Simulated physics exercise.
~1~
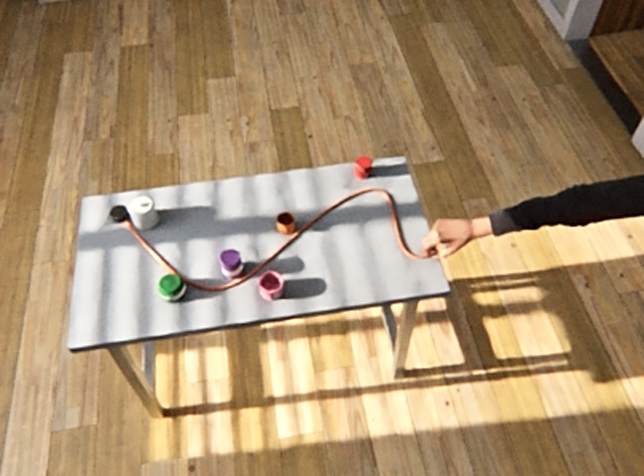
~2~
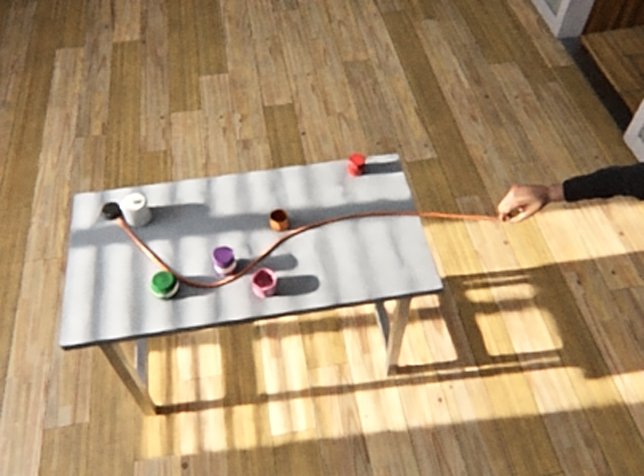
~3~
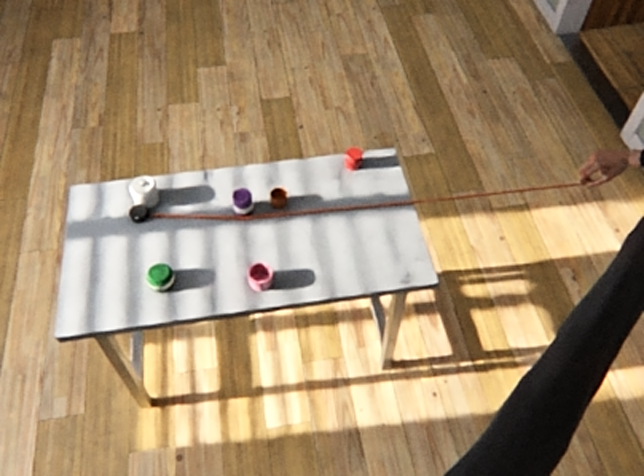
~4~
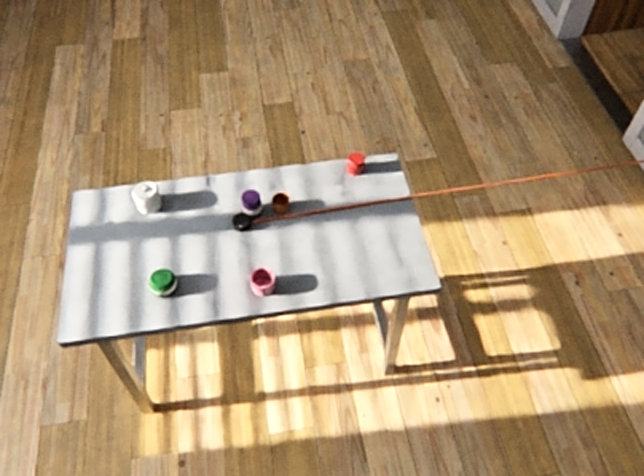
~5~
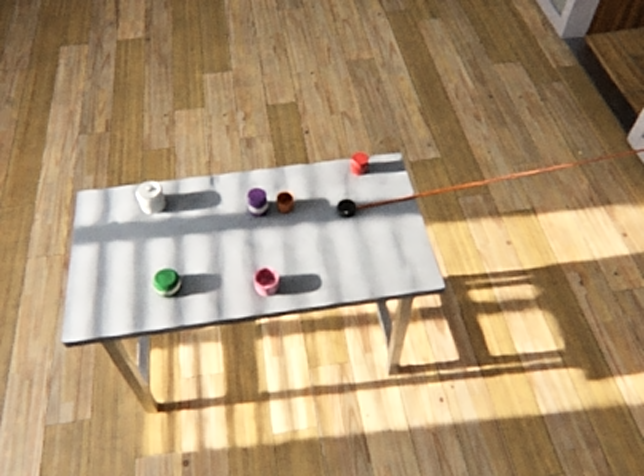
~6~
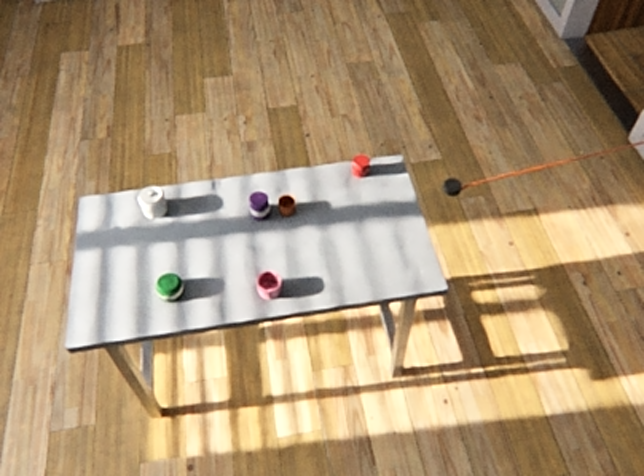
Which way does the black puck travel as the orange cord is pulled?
It moves to the right, sliding along the table and past its right-hand edge.
